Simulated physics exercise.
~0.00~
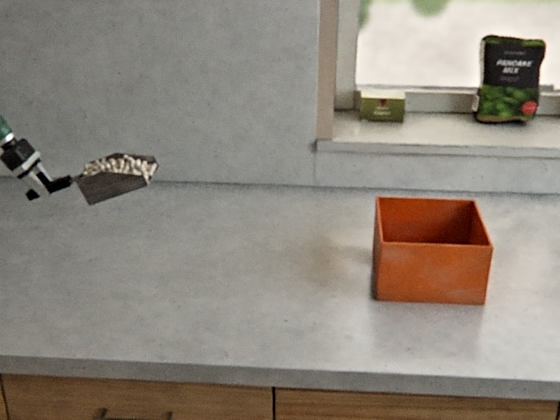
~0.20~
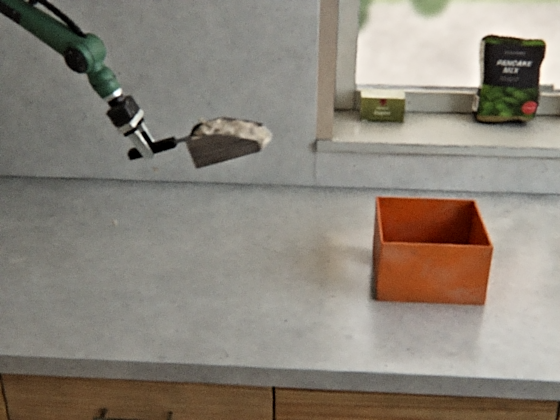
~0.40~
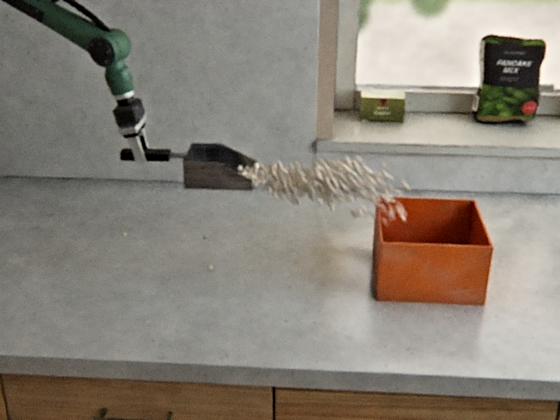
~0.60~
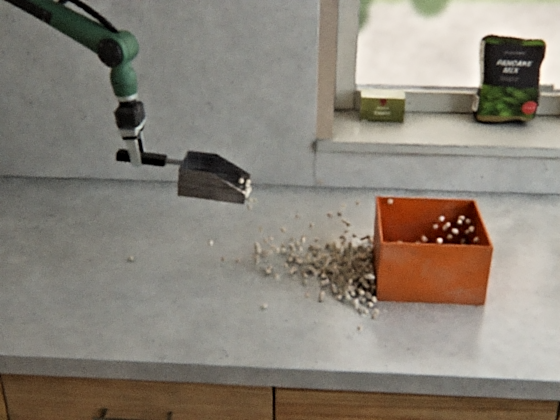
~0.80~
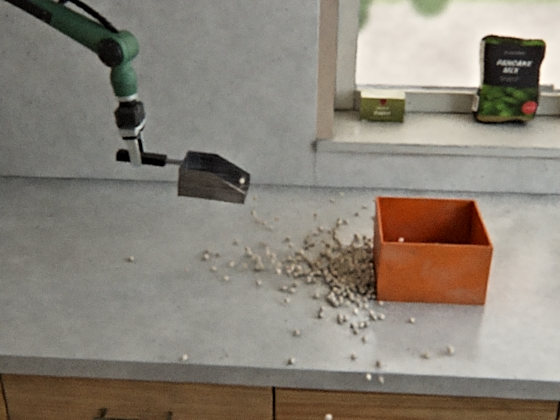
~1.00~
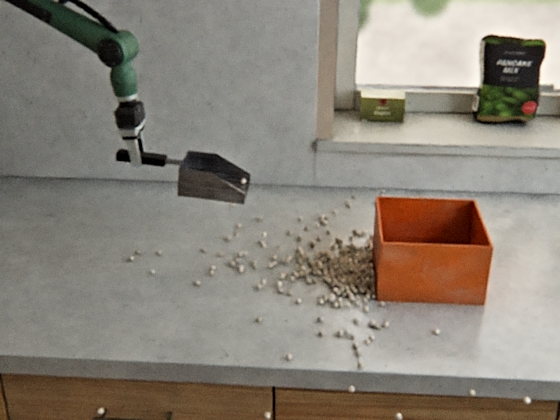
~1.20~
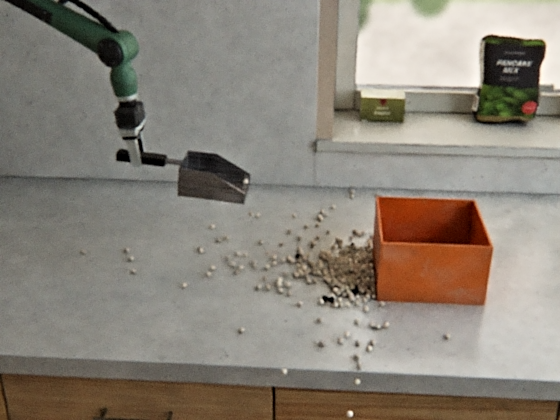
A grey countertop above wooden drawers is seen from the front and slightly above, with a window at the upper right. An open orange box sits on the right of the counter, and a dark packet and a small green box stand on the sill. From the left, a green robot arm carries a dark scoop heaped with pale beads, swings it right and raises it. The scoop then tips forward and the beads fly out in a stream toward the box. Some drop inside, but most land in front of its left side, scattering and rolling over the counter's edge, while the arm stays still.
